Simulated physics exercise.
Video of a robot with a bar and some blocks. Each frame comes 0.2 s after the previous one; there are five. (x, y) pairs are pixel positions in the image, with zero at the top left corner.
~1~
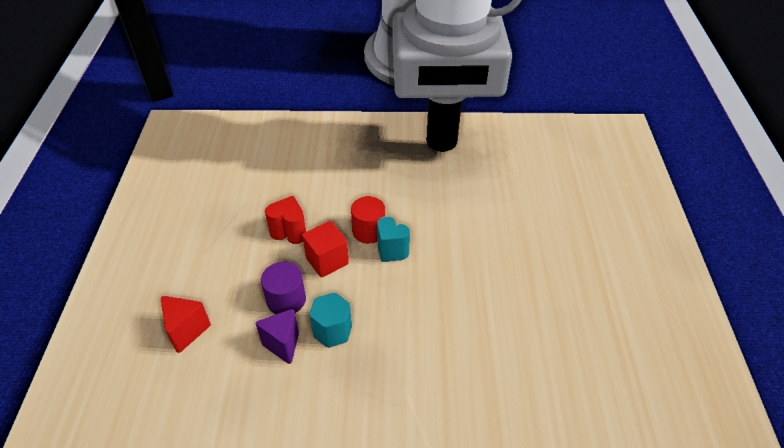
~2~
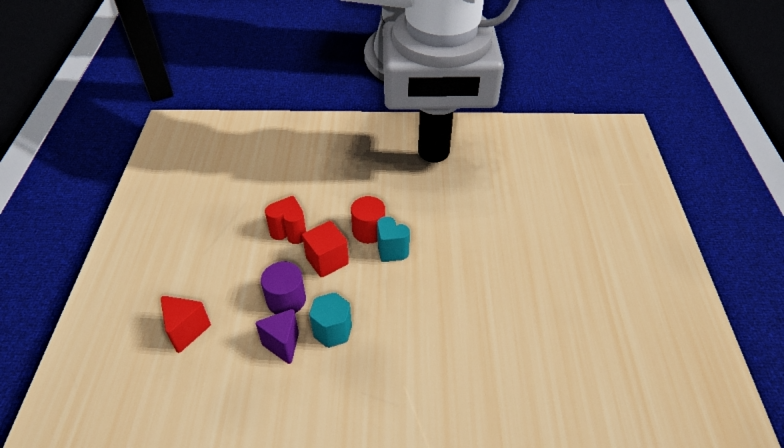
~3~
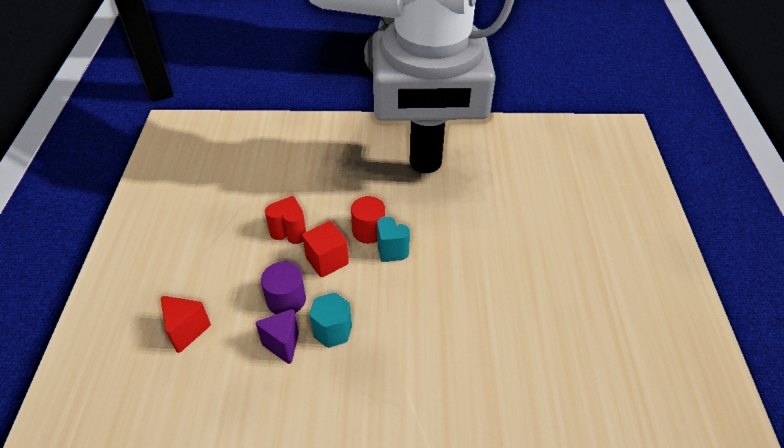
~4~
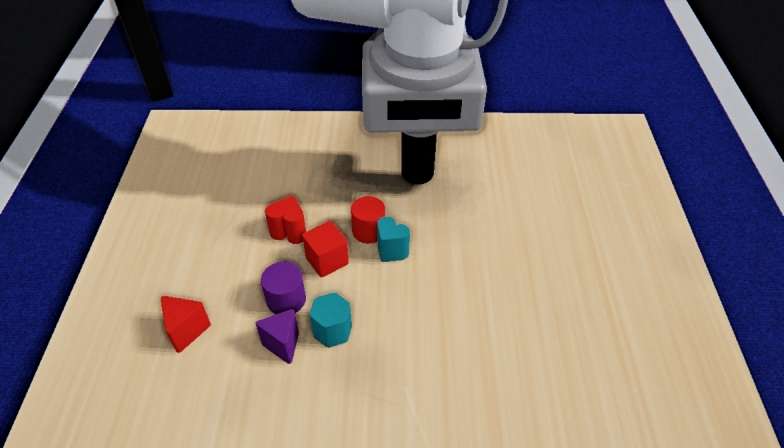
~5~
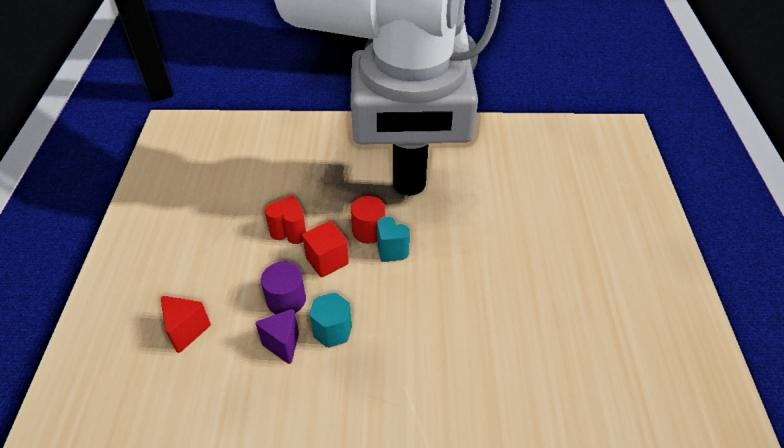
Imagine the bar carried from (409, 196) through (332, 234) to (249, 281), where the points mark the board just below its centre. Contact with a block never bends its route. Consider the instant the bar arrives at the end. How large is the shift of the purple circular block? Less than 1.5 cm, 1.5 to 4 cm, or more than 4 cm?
It travels less than 1.5 cm.
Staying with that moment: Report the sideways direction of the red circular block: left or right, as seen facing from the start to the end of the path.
Goes left.
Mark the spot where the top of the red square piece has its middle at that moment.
In the picture, that point is around (309, 256).
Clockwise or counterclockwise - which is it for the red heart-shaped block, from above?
Answer: Clockwise.
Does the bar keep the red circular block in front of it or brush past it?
Gone from the front.
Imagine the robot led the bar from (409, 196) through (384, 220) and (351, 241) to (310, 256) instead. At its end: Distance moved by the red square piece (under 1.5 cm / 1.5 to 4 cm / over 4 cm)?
It is going to finish beyond 4 cm from where it is now.
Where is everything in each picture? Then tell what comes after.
The first picture shows bar tip (442, 143); block tops, purple circular block (281, 277); red heart-shaped block (285, 209); red square piece (324, 237); red circular block (368, 208).
The second picture shows bar (434, 153); blocks unchanged.
The third picture shows bar (426, 164); blocks unchanged.
The fourth picture shows bar (417, 175); blocks unchanged.
The fifth picture shows bar (409, 185); purple circular block (281, 277); red heart-shaped block (285, 209); red square piece (324, 237); red circular block (368, 208).
The first path, step by step. One third of the way, bar (357, 210); red circular block (353, 224).
Two thirds of the way, bar (303, 239); purple circular block (280, 280); red heart-shaped block (274, 211), turned 40° clockwise; red square piece (311, 253), turned 20° clockwise; red circular block (348, 234).
At the end, bar (246, 271); purple circular block (280, 282); red heart-shaped block (268, 213), turned 70° clockwise; red square piece (309, 256); red circular block (348, 234).
